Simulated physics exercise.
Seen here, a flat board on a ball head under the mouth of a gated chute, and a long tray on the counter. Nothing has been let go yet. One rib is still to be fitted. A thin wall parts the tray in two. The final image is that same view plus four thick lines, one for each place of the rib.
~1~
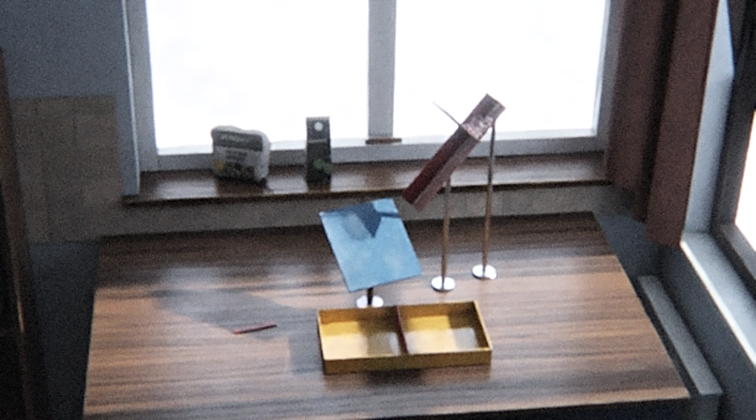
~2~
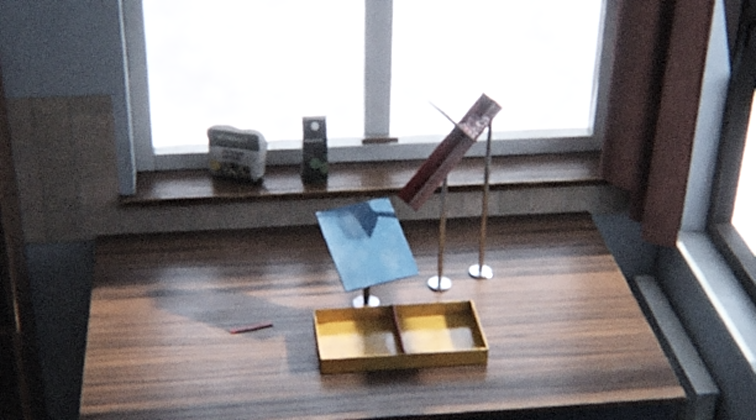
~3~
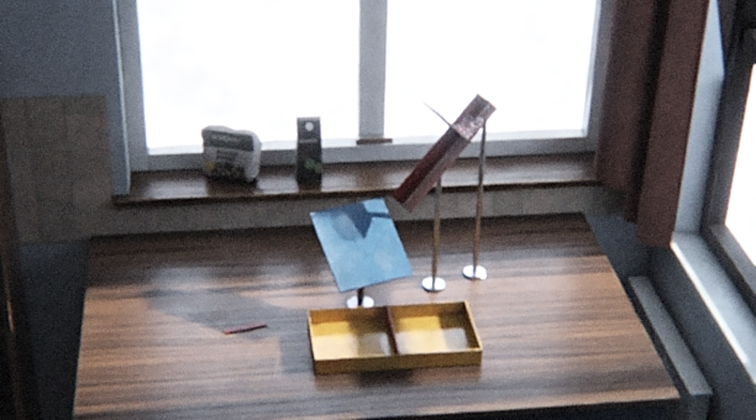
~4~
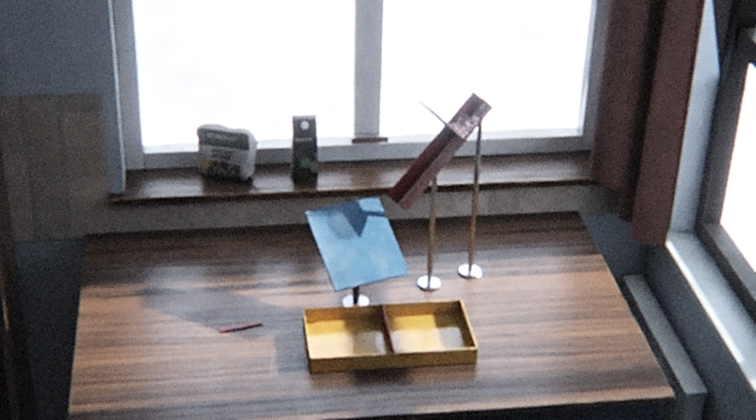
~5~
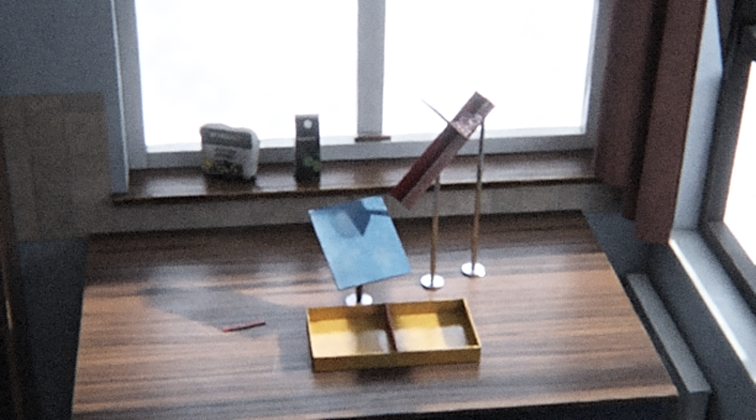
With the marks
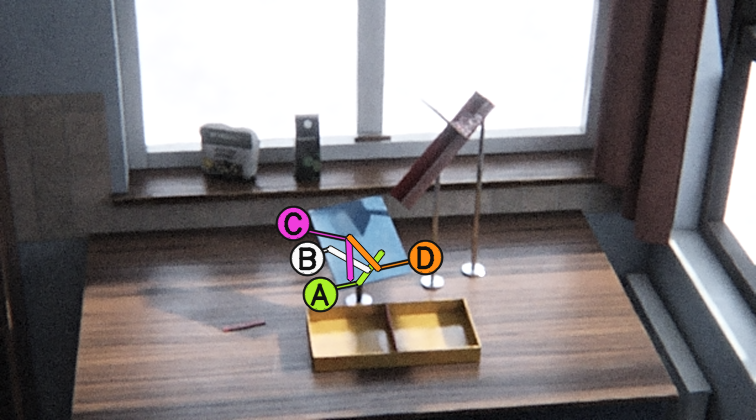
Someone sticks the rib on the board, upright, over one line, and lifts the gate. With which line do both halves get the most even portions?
B.
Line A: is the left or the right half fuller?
Left.
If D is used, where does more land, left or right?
The right half.
On the marked copy, line A from (381, 253) to (359, 282); line B from (330, 249) to (367, 269); line C from (348, 239) to (350, 278); line D from (349, 237) to (378, 268).
For line A, of what is caught, all but a few in the left half, a small share in the right.
For line B, of what is caught, close to a third in the left half, close to two thirds in the right.
For line C, of what is caught, all but a few in the left half, a small share in the right.
For line D, of what is caught, close to a quarter in the left half, the bulk in the right.
